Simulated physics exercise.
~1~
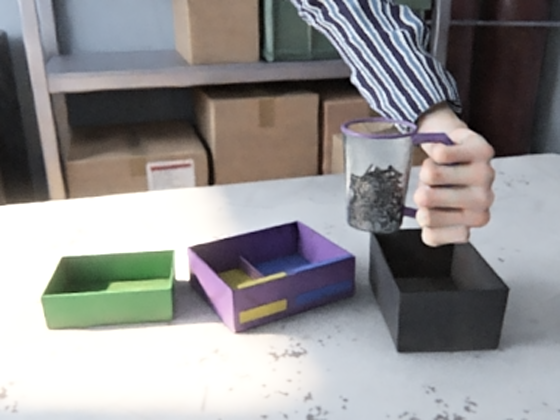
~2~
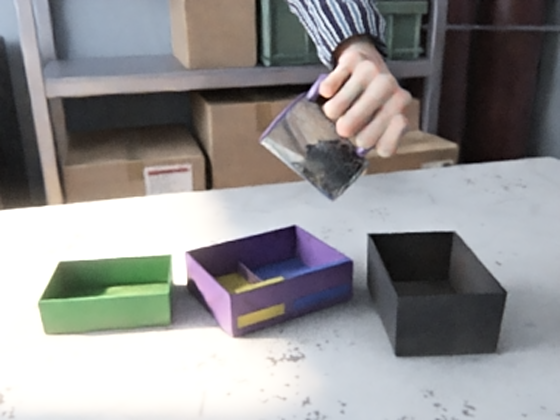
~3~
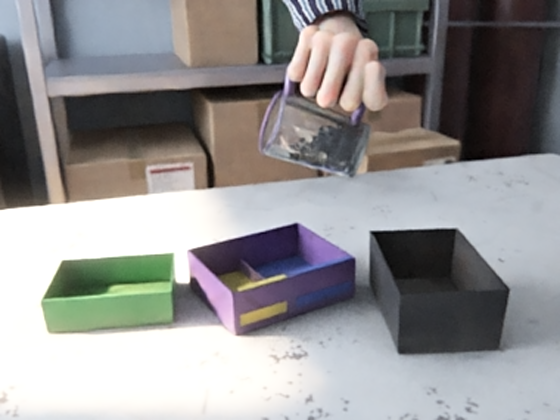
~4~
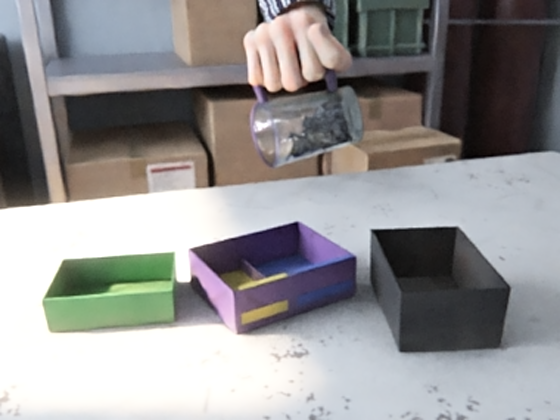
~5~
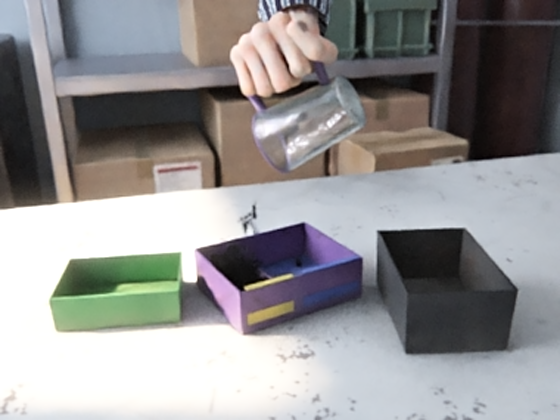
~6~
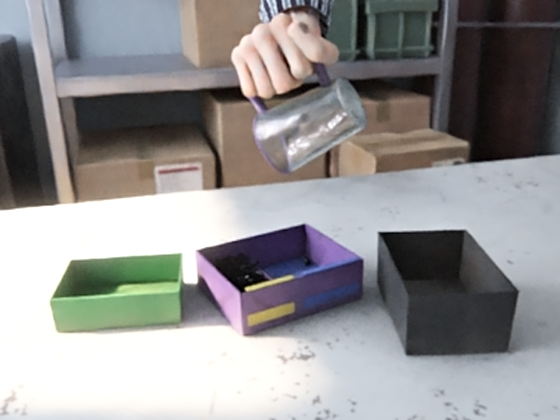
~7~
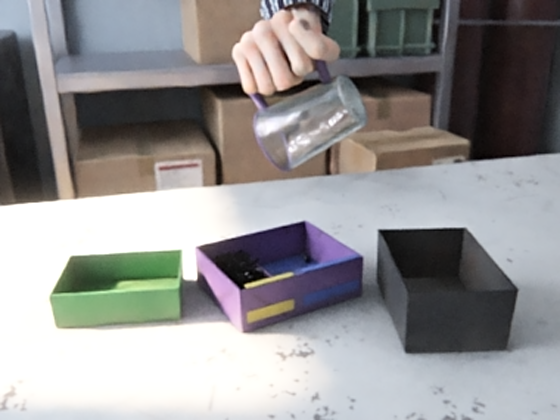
A clear cup with a purple handle, partly filled with small dark screws, is held up by a hand in a striped sleeve above a pale, worn table, seen from the front by a slightly swaying camera. On the table sit a green tin at left, a purple tin with yellow and blue sections in the middle, and a black tin at right, with cardboard boxes shelved behind. The hand shifts the cup left and tips it onto its side. It tilts further, and the screws drop into the yellow section. The cup ends empty, still held tipped above the tins.
